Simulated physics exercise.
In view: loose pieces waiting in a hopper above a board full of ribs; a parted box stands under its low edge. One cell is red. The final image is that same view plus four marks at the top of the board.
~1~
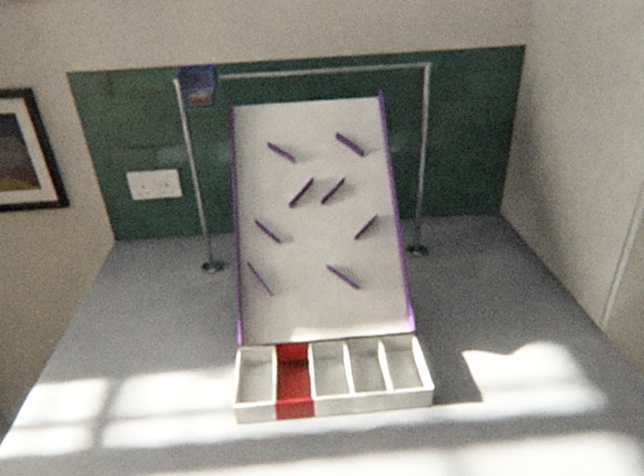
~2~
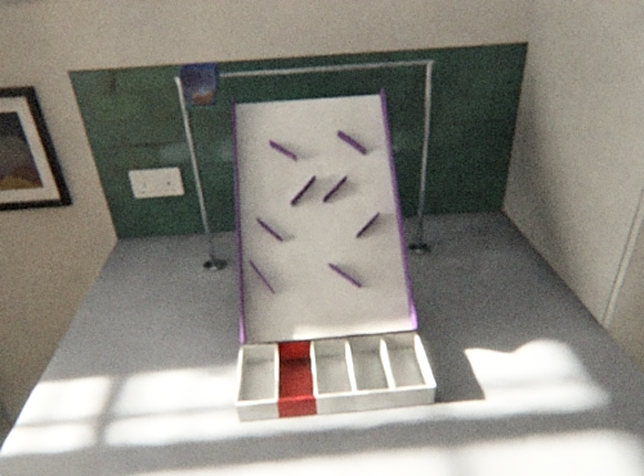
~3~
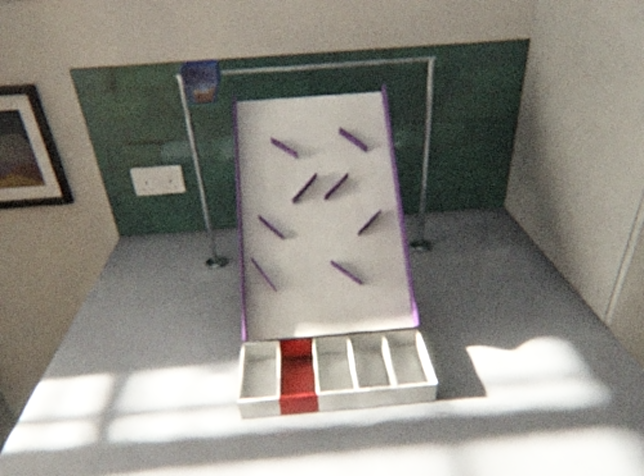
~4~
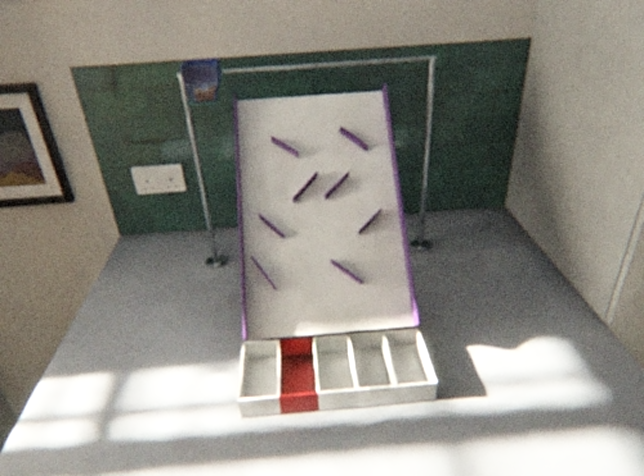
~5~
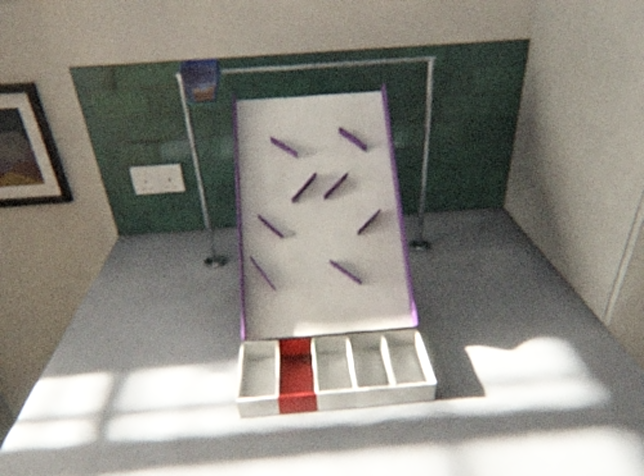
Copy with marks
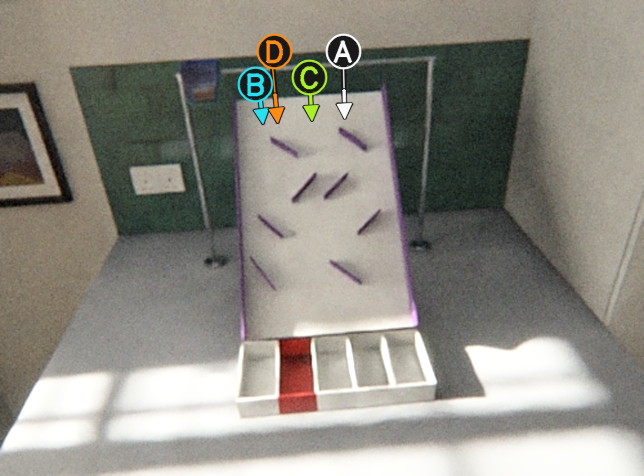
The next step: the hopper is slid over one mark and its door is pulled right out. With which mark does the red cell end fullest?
C is best.
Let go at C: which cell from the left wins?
The second from the left.
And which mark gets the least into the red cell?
Here it is mark A.
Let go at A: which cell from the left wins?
It is the fifth one.
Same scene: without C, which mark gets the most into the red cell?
It is D.
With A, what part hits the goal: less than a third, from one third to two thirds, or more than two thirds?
Less than a third.
On the marked copy, mark A meets the board at (344, 113); mark B meets the board at (262, 118); mark C meets the board at (311, 115); mark D meets the board at (277, 117).
With A, about a tenth in the red cell, the larger part in other cells, about a tenth outside the box.
With B, roughly a quarter in the red cell, roughly half in other cells, roughly a quarter outside the box.
With C, roughly two thirds in the red cell, roughly a quarter in other cells, about a tenth outside the box.
With D, roughly a third in the red cell, roughly half in other cells, about a tenth outside the box.
